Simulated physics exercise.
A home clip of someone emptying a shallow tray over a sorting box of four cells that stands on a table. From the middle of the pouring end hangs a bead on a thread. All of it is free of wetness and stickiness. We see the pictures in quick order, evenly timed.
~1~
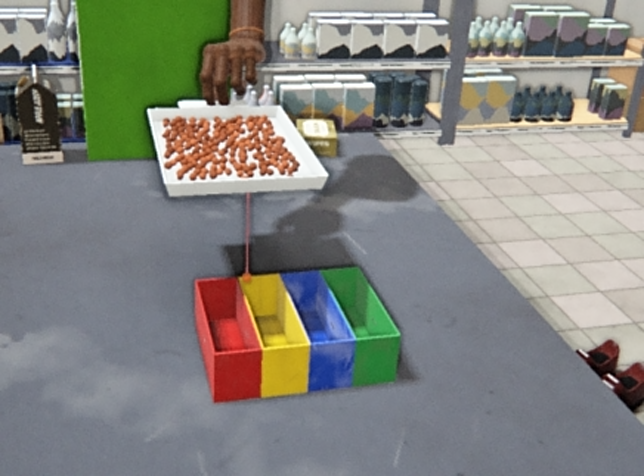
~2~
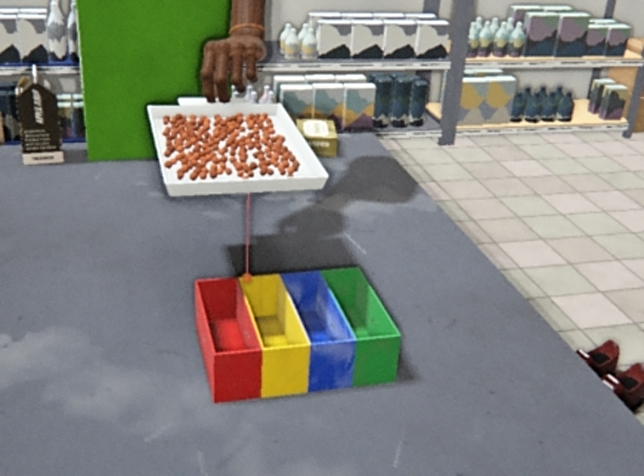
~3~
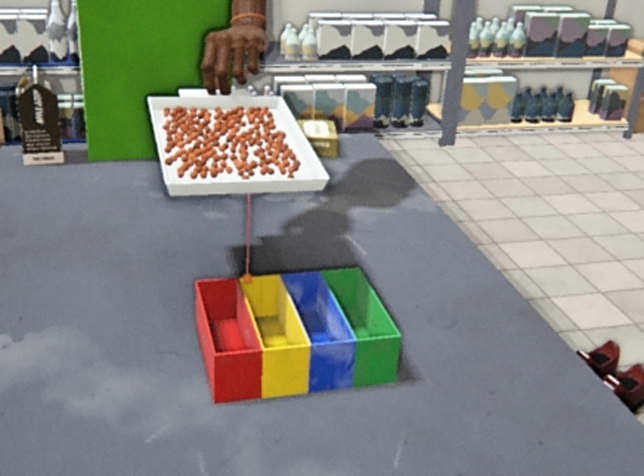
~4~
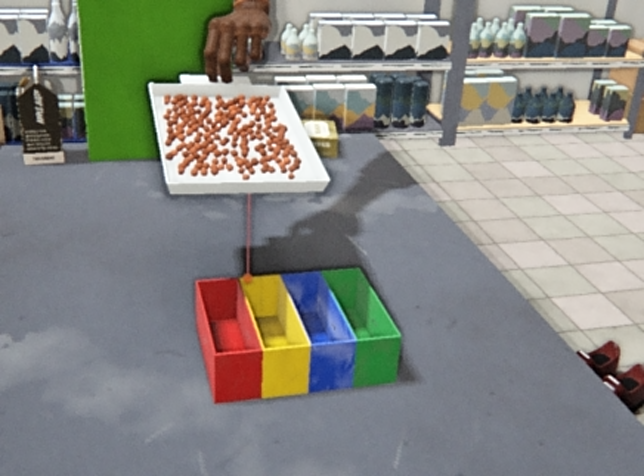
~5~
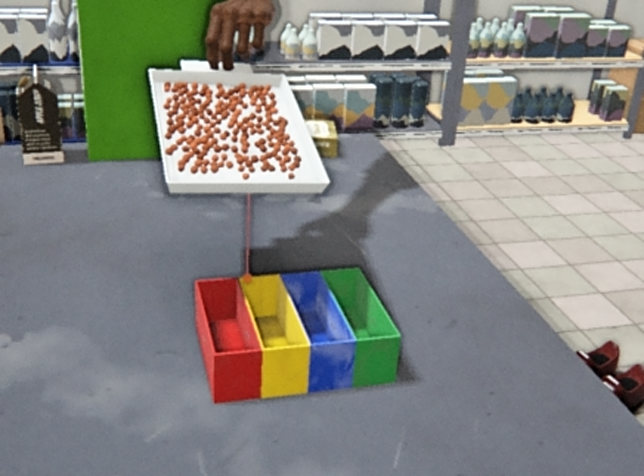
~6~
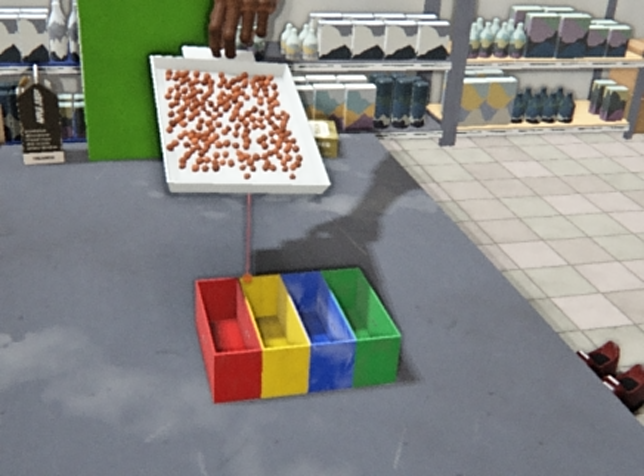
On a grey table in a shop-like room, a hand holds a white tray of reddish-brown pellets behind a box with red, yellow, blue and green cells. The hand gradually raises the tray's far end, steepening it toward the box and dipping its right front corner slightly, while the box stays still.
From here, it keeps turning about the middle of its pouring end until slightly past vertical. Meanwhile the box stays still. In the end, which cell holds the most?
The blue cell holds the most.
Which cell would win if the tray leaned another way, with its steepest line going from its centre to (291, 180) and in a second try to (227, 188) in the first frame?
The first time it is the cell in blue, and the second time it is the cell in red.
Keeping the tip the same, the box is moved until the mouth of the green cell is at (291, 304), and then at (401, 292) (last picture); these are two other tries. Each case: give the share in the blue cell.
About 20 and 10 per cent.
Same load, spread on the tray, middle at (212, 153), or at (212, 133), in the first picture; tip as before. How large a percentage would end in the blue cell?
It comes to about 40 per cent the first time and about 50 per cent the second.
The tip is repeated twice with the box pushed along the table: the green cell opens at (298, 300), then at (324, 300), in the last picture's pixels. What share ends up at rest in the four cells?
60 %, 90 %.
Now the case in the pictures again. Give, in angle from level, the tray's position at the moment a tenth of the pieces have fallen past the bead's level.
It's turned some 90 degrees by then.
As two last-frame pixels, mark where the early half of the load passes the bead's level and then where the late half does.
At about (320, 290), then at (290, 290).
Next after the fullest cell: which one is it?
Ranked number two: The yellow cell.
Shortly afterwards, tray tipped steeply; all but a few on the tray; only a few falling or outside the box.
Next, tray tipped right over; near two thirds on the tray; a little in the blue cell; only a few in the green cell; only a few in the yellow cell; only a few in the red cell; near a quarter falling or outside the box.
Some moments later, tray tipped past a quarter turn; near half in the blue cell; near a quarter in the yellow cell; a little in the green cell; a little in the red cell; only a few falling or outside the box.
In the end, tray tipped past a quarter turn; near half in the blue cell; near a quarter in the yellow cell; a little in the green cell; a little in the red cell; only a few outside the box.
